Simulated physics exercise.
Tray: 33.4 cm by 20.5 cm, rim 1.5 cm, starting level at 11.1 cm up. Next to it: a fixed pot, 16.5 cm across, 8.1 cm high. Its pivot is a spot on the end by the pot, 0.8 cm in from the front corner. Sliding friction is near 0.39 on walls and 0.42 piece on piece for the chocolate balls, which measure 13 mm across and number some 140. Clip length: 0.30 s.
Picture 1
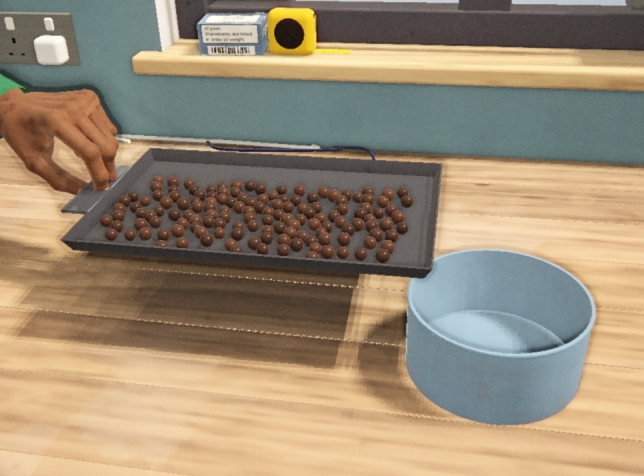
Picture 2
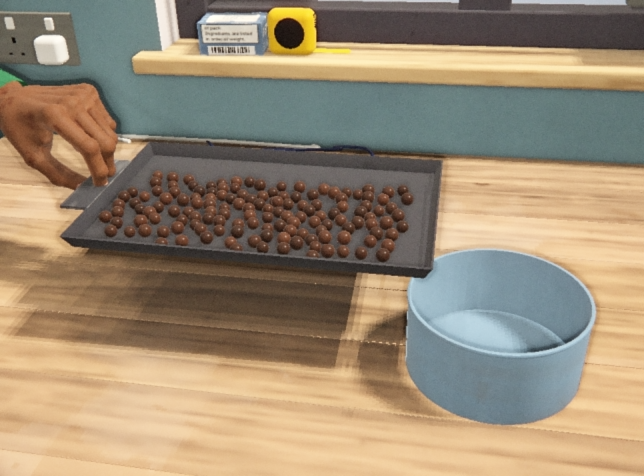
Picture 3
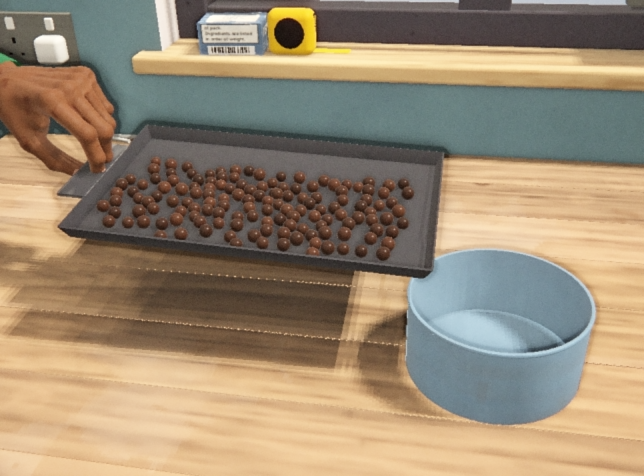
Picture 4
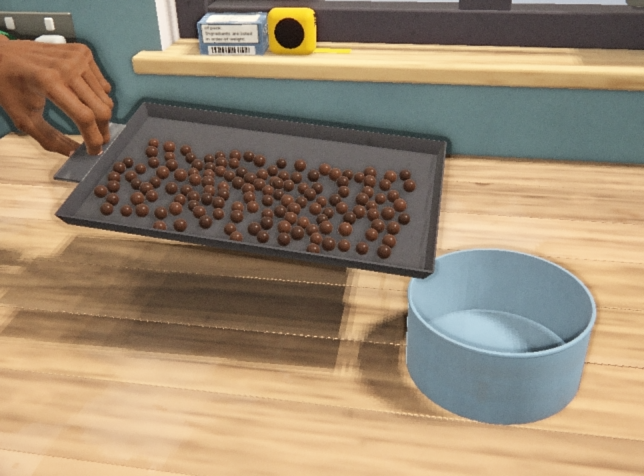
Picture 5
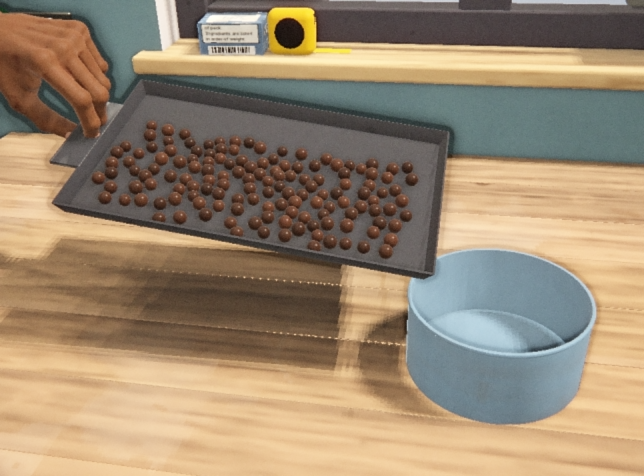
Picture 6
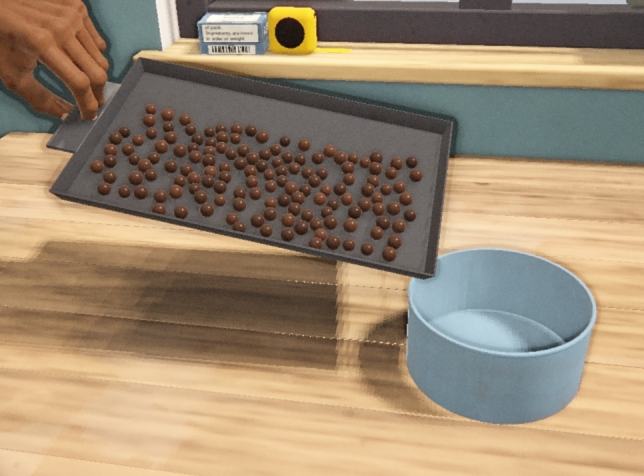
A dark tray scattered with small round brown balls started out level above a wooden counter, then a hand gradually raised its left end, slanting it down toward a round blue pot.
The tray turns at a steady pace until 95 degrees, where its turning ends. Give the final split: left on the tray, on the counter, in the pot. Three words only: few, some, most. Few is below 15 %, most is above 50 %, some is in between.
Tray - few, counter - most, pot - some.
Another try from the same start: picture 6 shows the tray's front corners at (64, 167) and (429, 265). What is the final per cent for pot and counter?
Pot 95, counter 5.
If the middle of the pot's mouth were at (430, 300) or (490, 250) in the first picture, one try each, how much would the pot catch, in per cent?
I'd say some 65 per cent for the first and some 0 per cent for the second.
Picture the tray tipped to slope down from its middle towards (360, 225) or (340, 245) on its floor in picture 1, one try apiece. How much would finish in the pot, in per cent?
The share comes to roughly 80 in a hundred, then roughly 75 in a hundred.
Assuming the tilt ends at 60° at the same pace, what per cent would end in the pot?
30 per cent.
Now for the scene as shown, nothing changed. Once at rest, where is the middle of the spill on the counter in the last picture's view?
The spill is centred close to (395, 447).
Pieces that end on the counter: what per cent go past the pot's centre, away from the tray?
It comes to near 10 percent.
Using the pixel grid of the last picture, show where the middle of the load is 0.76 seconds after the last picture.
Estimated centre of load: Around (401, 357).
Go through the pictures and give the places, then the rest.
The first frame shows tray tilt 0 degrees, front corners at (70, 236) and (424, 264); middle of the pieces at (268, 213); pot at (499, 296).
The second frame shows tray tilt 1 degrees, front corners at (70, 233) and (425, 264); middle of the pieces at (268, 210).
The third frame shows tray tilt 5 degrees, front corners at (67, 223) and (425, 265), lowest corner right front; middle of the pieces at (268, 202).
The fourth frame shows tray tilt 10 degrees, front corners at (65, 211) and (426, 266), lowest corner right front; middle of the pieces at (268, 191).
The fifth frame shows tray tilt 14 degrees, front corners at (62, 199) and (427, 267), lowest corner right front; middle of the pieces at (268, 182).
The sixth frame shows tray tilt 19 degrees, front corners at (60, 187) and (428, 268), lowest corner right front; middle of the pieces at (269, 175); pot at (500, 295).
Then, 0.46 s after the last picture, tilt 55 degrees; the tray holds 95 %, the pot 0 %.
Then, 0.76 s after the last picture, tilt 79 degrees; the tray holds 25 %, the pot 20 %.
Then, 1.17 s after the last picture, tilt 95 degrees; the tray holds 0 %, the pot 30 %.
In the end, tray 0 %, counter 70 %, pot 30 %.
